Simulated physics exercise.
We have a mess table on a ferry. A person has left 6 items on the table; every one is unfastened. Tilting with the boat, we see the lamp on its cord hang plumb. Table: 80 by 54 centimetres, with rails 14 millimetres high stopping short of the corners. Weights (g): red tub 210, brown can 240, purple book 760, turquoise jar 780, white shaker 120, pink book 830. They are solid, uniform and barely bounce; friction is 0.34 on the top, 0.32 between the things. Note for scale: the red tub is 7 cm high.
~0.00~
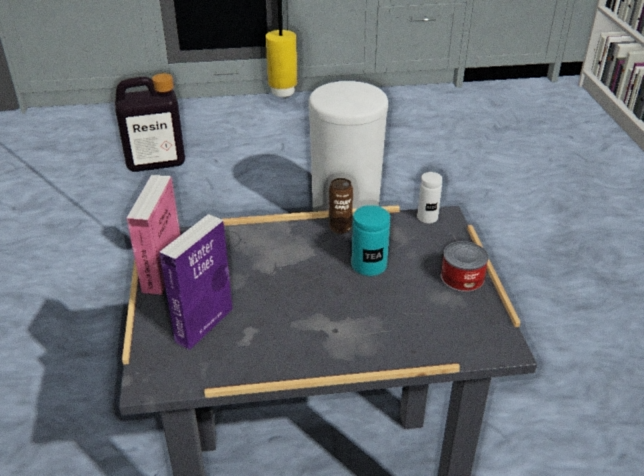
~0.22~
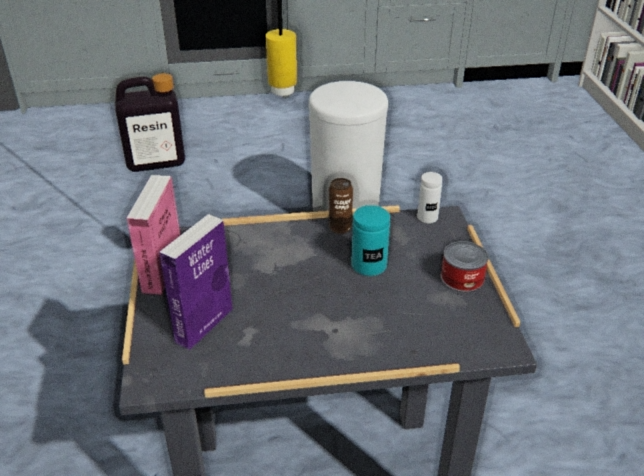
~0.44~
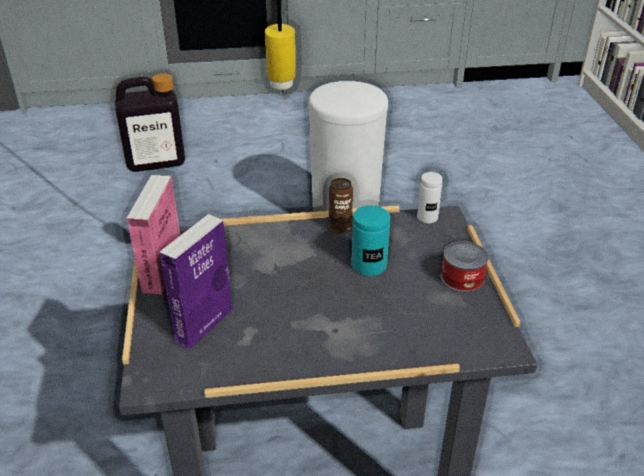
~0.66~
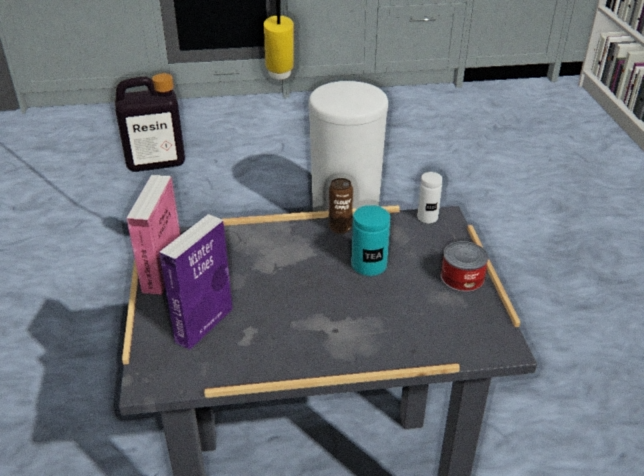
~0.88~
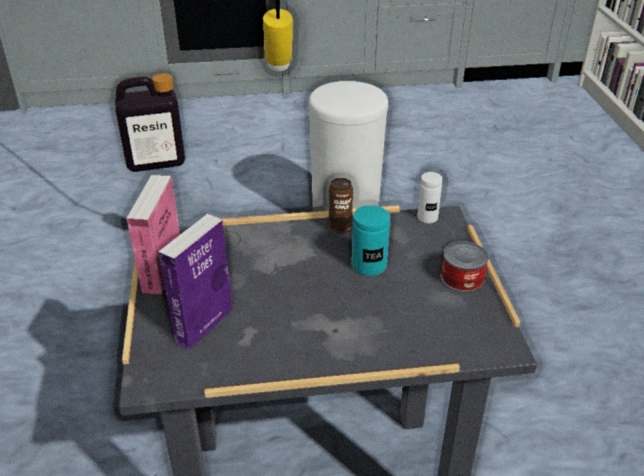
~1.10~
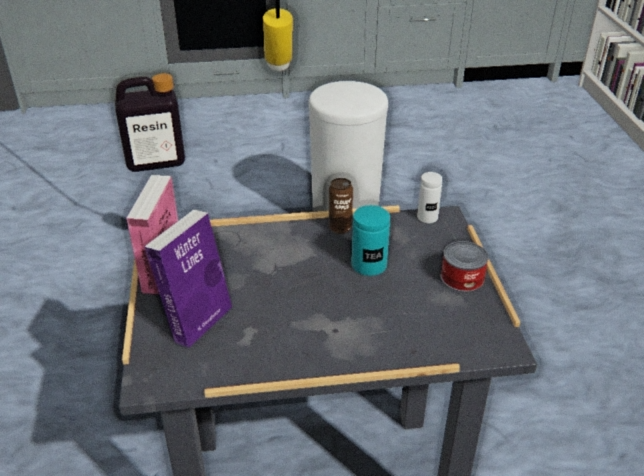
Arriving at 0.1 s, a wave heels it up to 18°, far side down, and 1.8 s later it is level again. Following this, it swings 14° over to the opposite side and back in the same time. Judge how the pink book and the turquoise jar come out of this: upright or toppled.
In order: The pink book goes over; the turquoise jar stays on its base.
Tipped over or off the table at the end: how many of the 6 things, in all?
I make it 2.
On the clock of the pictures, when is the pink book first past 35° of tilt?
I'd say around the 1.4 s mark.
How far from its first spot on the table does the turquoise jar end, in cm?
Net shift near 0 cm.
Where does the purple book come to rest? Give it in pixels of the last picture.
Its middle settles close to pixel (149, 282).
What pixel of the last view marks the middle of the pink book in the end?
The resting point is around (121, 397).
After 1.50 s, floor tilted 7°, far side down; pink book now off the table; purple book tipped 73° from how it sat.
After 1.70 s, floor tilted 2°, far side down; purple book on its side.
After 2.00 s, boat level; purple book on its side.
At rest (4.2 s), off the table and tipped over, pink book; tipped over on the table, purple book; the other 4 in place, give or take 5 cm. In the last view, pink book near (121, 397), turquoise jar near (370, 241).
